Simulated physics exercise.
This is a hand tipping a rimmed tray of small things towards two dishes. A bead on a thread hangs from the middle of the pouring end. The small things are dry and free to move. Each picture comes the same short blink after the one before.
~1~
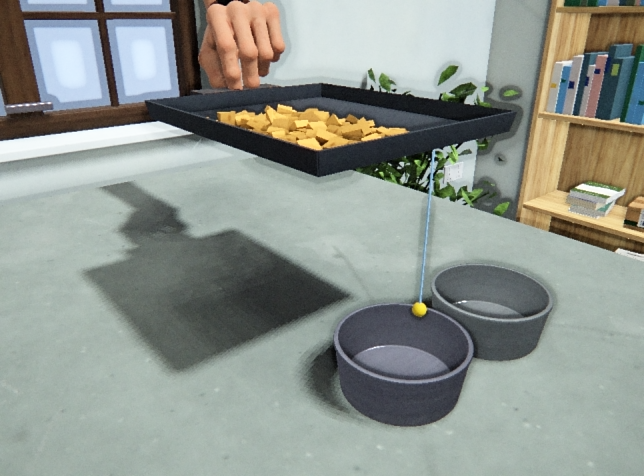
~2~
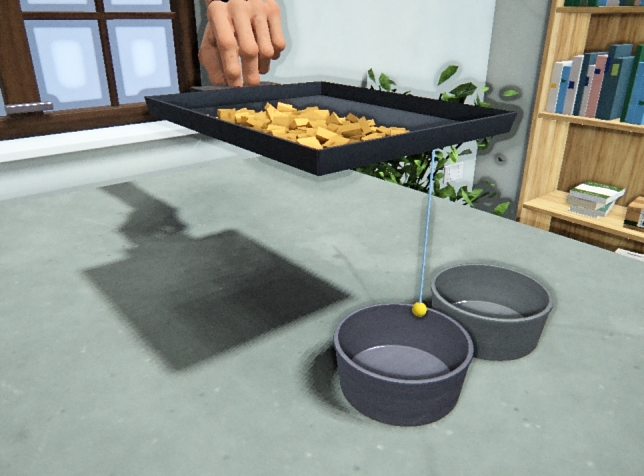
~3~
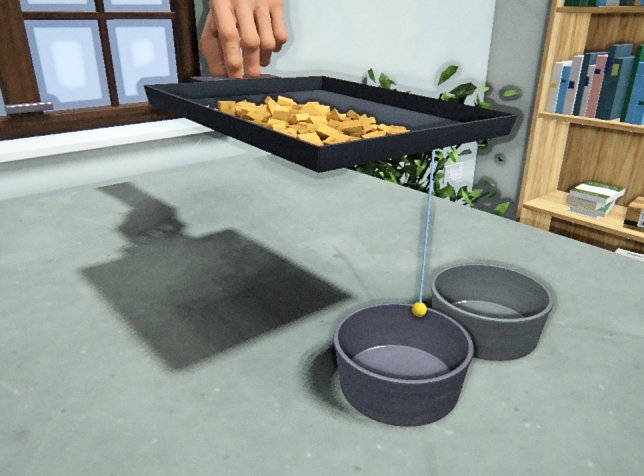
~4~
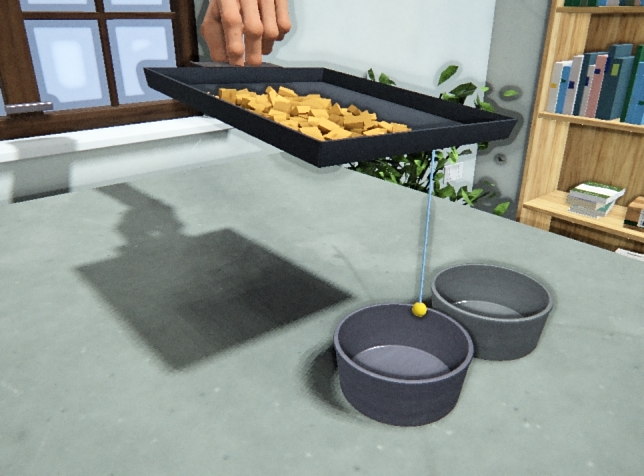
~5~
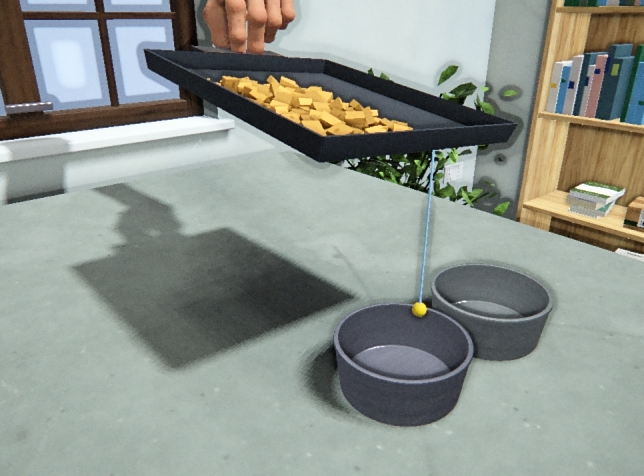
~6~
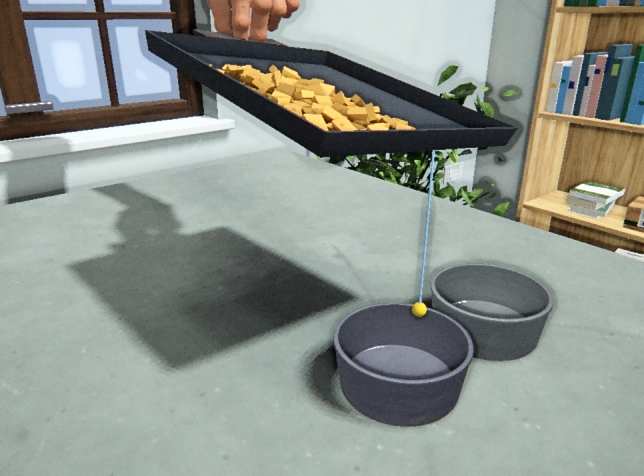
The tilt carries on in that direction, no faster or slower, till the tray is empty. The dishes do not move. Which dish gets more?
More goes to the right dish.
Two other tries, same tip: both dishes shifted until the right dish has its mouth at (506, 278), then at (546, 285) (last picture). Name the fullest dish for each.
At the first place the right one, at the second left.
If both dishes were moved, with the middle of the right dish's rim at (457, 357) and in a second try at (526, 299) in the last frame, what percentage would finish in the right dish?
Near 20 % and 50 %.
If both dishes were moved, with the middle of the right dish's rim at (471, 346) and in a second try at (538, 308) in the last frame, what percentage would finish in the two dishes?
Near 20 % and 30 %.
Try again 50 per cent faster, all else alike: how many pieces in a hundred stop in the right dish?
Roughly 70 in a hundred.
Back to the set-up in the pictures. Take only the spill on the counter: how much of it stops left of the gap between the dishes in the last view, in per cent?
About 20 per cent.
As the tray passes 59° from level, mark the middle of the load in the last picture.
Close to (446, 124).
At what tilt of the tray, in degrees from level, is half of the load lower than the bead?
At some 105 degrees.
Just after the last frame, tray tipped steeply; almost all on the tray; just a few in the air.
A moment on, tray tipped right over; roughly two thirds on the tray; roughly a quarter in the right dish; about a tenth outside both; about a tenth in the air.
Further on, tray tipped past a quarter turn; just a few in the left dish; the larger part in the right dish; roughly a quarter outside both.
When it is over, tray tipped past a quarter turn; just a few in the left dish; the larger part in the right dish; roughly a quarter outside both.
